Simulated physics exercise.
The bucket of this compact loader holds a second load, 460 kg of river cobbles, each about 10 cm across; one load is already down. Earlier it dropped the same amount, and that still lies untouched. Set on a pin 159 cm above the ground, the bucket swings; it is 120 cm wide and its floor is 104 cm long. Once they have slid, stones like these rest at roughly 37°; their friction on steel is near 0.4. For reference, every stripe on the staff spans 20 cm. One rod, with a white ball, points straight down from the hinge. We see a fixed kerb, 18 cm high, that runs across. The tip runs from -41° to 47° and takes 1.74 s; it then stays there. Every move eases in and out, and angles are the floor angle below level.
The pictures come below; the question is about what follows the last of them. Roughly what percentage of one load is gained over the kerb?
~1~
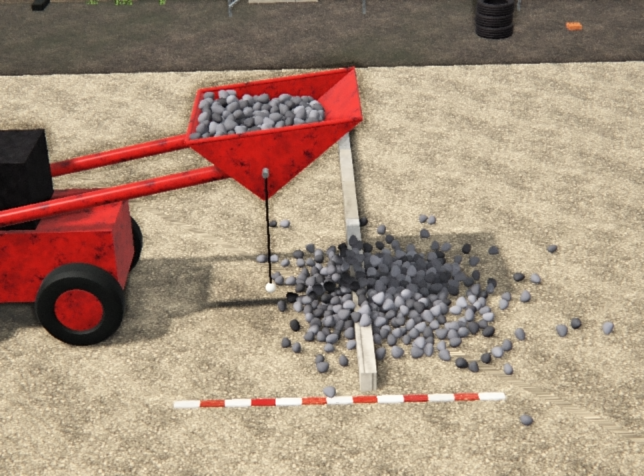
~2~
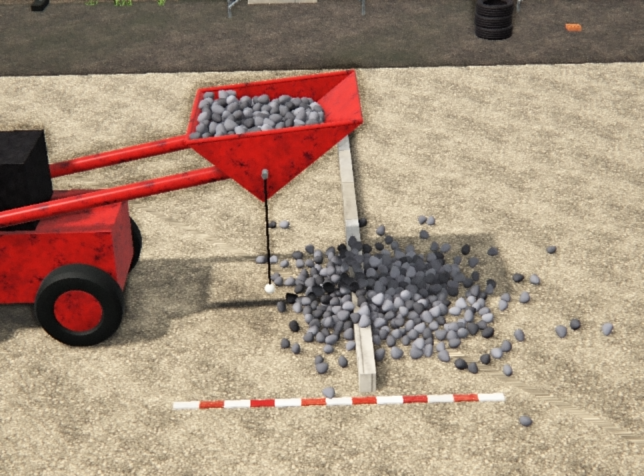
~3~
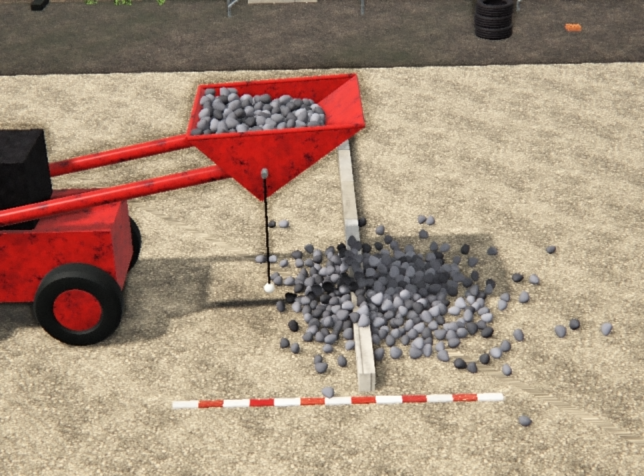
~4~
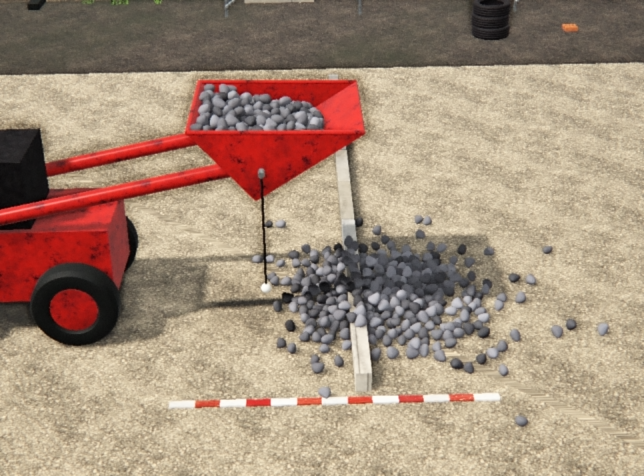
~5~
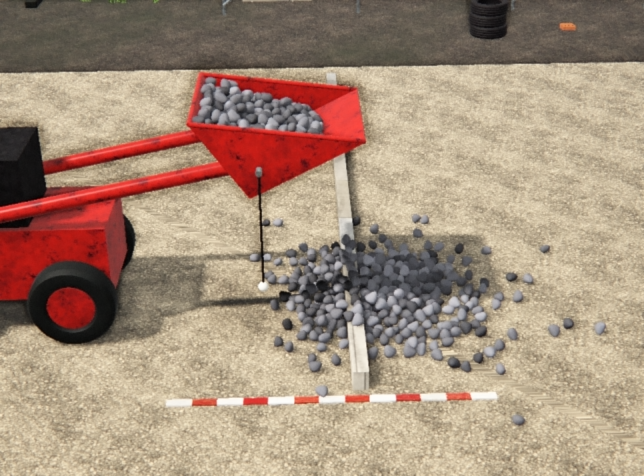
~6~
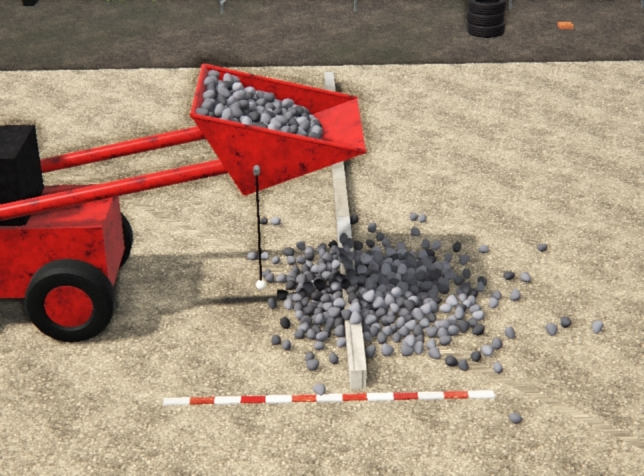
Roughly 81 per cent.
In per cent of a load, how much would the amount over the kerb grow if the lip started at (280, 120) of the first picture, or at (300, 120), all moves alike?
Close to 0 per cent, followed by close to 5 per cent.
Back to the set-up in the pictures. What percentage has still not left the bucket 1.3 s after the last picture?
About 15 percent is still in there.
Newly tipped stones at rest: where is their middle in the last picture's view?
They come to rest centred about (386, 287).
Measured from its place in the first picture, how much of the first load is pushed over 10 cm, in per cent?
Roughly 25 % of them.
Then, 0.7 s after the last picture the floor is at 33°; in per cent of one load, 97 in the bucket, 37 on this side of the kerb, 66 over the kerb; the foremost stones are at (535, 288).
Then, 1.3 s after the last picture the floor is at 47°; in per cent of one load, 17 in the bucket, 69 on this side of the kerb, 114 over the kerb; the foremost stones are at (535, 288).
Then, 1.6 s after the last picture the floor is at 47°; in per cent of one load, 0 in the bucket, 60 on this side of the kerb, 140 over the kerb; the foremost stones are at (535, 288).
Then, 4.5 s after the last picture the floor is at 47°; in per cent of one load, 0 in the bucket, 53 on this side of the kerb, 147 over the kerb; the foremost stones are at (558, 294). Net gain over the kerb, 81.
